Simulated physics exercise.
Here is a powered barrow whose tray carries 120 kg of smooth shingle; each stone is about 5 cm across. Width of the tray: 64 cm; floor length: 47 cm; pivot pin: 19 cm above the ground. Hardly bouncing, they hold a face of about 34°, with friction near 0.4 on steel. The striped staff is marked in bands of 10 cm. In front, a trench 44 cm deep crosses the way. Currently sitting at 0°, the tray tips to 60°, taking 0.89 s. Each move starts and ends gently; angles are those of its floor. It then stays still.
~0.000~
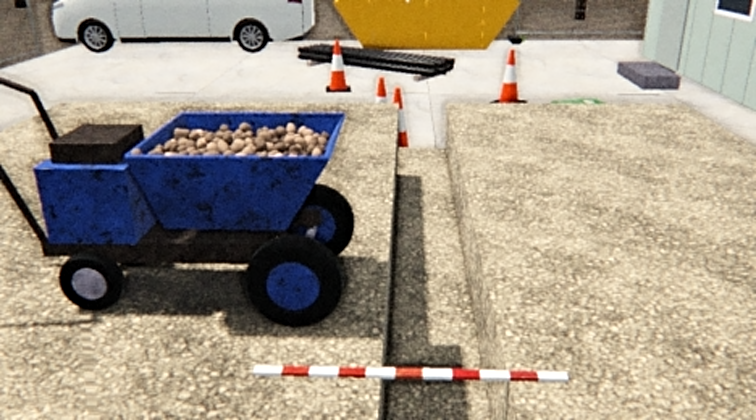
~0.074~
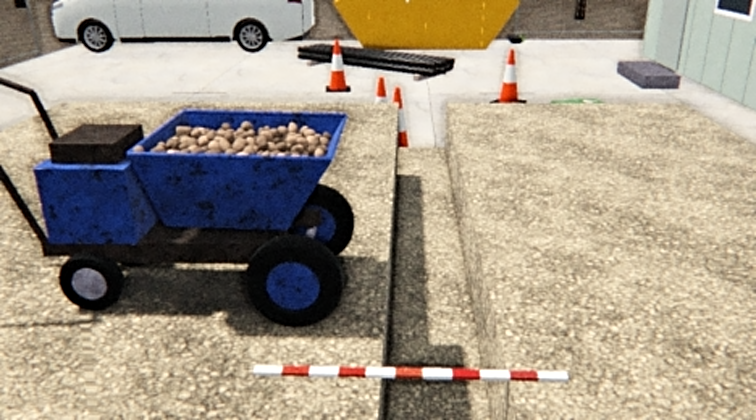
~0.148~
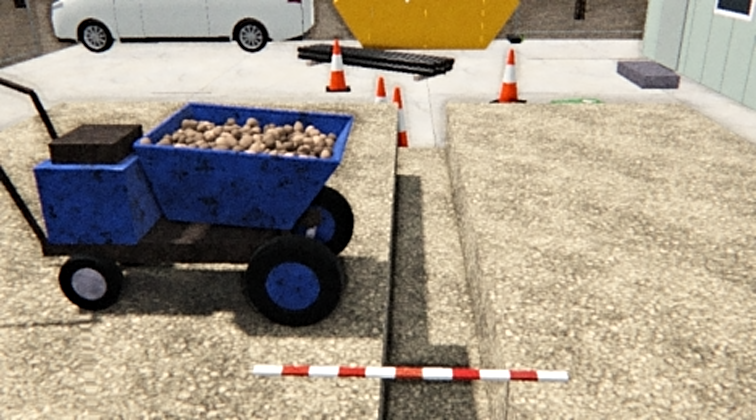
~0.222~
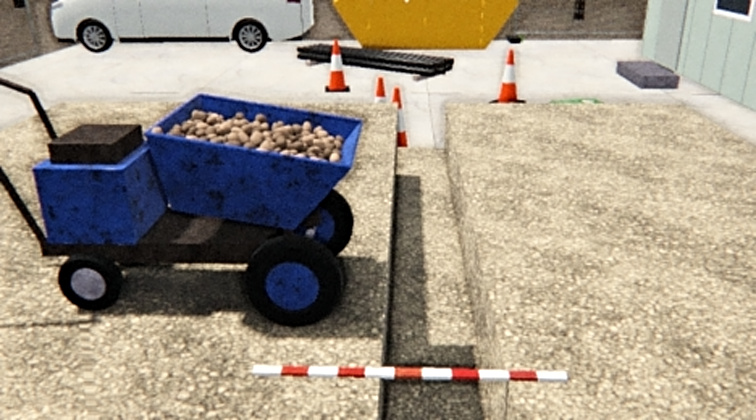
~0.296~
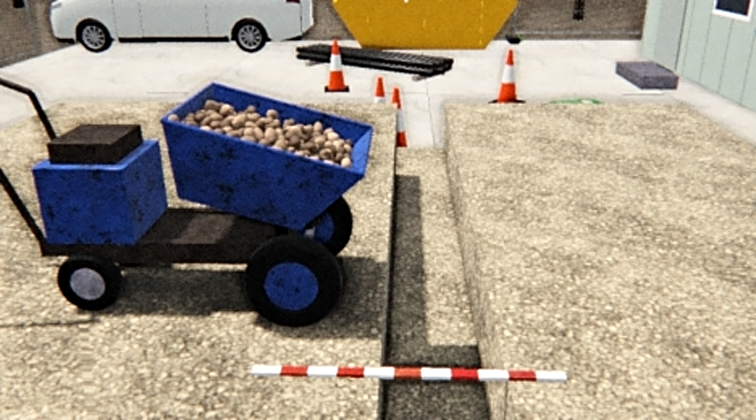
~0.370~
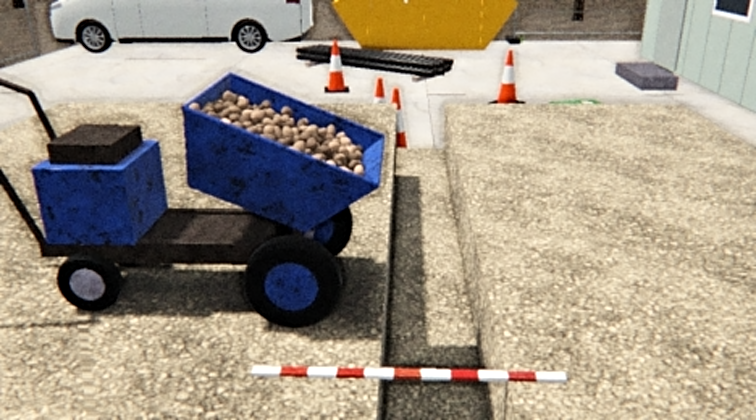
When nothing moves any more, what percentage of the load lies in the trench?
50 %.
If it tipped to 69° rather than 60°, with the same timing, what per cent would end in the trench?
It would be close to 75 percent.
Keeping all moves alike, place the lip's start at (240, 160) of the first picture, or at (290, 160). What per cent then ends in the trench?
From the first spot near 55, from the second near 65 per cent.
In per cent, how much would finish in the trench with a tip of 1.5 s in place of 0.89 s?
Estimate: About 60 %.
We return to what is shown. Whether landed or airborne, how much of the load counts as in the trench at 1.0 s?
At that moment: Approx. 15 %.
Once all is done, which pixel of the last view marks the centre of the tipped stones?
Roughly at (460, 367).
After 0.7 s the floor is at 51°; 100 % in the tray; the foremost stones are at (404, 213).
After 1.0 s the floor is at 60°; 84 % in the tray, 15 % in the trench; the foremost stones are at (493, 280).
After 1.3 s the floor is at 60°; 55 % in the tray, 28 % in the trench, 17 % past the trench; the foremost stones are at (603, 291).
After 3.3 s the floor is at 60°; 33 % in the tray, 50 % in the trench, 17 % past the trench; the foremost stones are at (713, 289).
